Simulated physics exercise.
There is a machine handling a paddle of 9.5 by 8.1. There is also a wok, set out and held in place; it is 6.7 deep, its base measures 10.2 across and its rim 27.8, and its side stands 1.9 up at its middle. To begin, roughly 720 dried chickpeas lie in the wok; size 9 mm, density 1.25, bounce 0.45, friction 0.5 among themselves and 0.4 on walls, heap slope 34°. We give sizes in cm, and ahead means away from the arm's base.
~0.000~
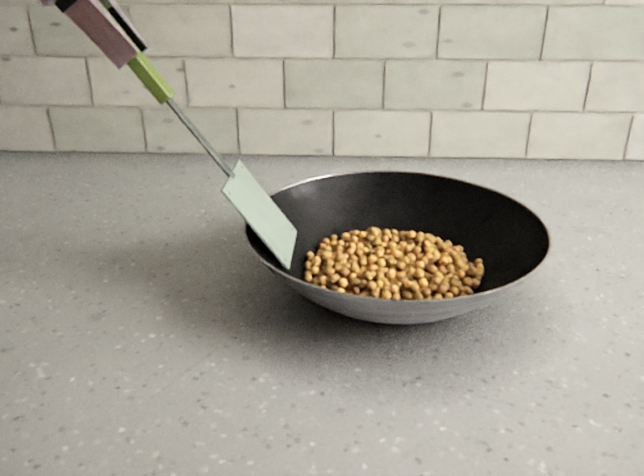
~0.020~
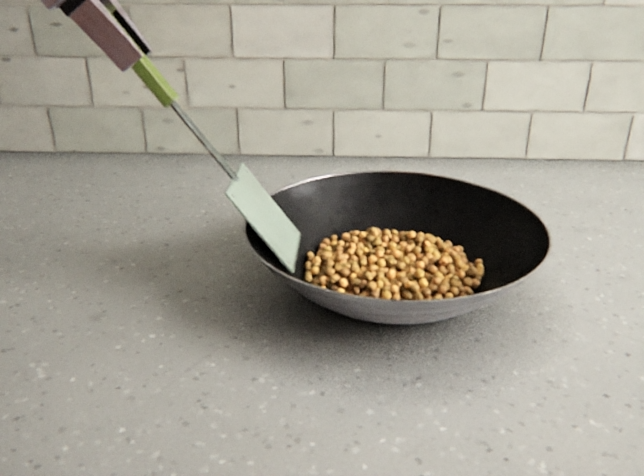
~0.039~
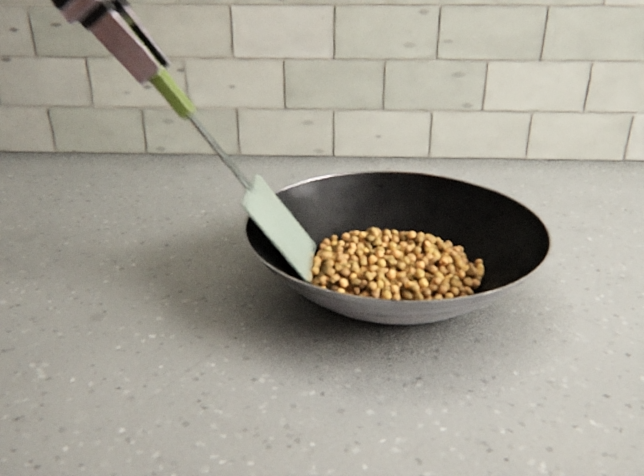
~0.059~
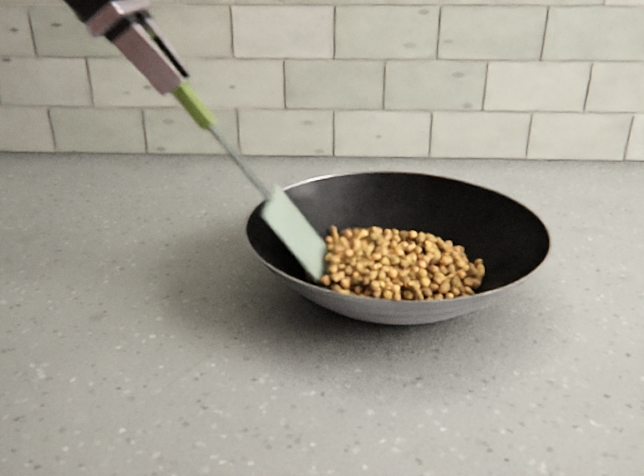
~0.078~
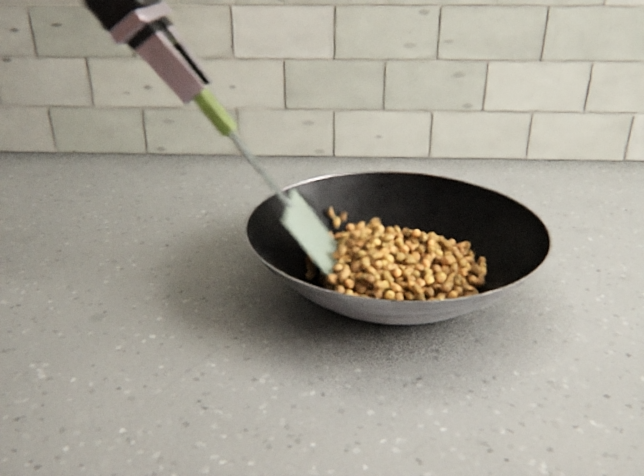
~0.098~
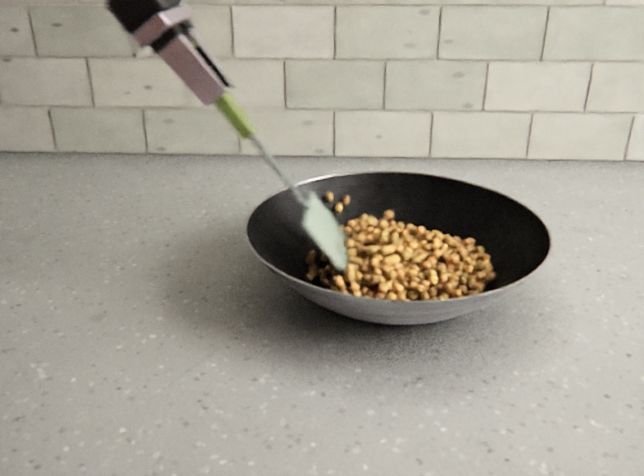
Pale green paddle held by a machine pushing rightward into a heap of dried chickpeas in a dark wok, shifting some aside.
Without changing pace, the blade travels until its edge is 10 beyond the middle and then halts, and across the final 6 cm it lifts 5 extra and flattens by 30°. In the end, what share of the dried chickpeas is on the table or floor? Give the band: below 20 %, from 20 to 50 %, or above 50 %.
Band: From 20 to 50 %.
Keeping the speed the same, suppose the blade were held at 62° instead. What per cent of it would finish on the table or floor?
Somewhere around 25 per cent would end on the table or floor.
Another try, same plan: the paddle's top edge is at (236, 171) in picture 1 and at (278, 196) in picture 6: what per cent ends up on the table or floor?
10 per cent.
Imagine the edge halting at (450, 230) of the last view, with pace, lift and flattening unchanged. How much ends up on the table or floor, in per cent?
5 %.
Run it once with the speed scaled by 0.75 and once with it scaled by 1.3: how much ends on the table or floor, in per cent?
About 20 and 30 per cent.
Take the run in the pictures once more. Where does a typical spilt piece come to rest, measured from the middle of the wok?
Estimate: Near 38 cm.
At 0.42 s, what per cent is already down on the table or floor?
I'd say close to 10 in a hundred.
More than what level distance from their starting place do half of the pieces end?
I'd put it at close to 4 centimetres.
After 0.15 s, sloping 54°, highest piece 7 above the table; 720 in the wok.
After 0.19 s, sloping 44°, highest piece 8 above the table; 718 in the wok, 2 on the blade or in flight.
After 0.42 s, sloping 24°, highest piece 17 above the table; 525 in the wok, 67 on the table or floor, 128 on the blade or in flight.
After 1.47 s, sloping 24°, highest piece 6 above the table; 525 in the wok, 195 on the table or floor.
At rest, 525 in the wok, 195 on the table or floor. That is 27 % on the table or floor.
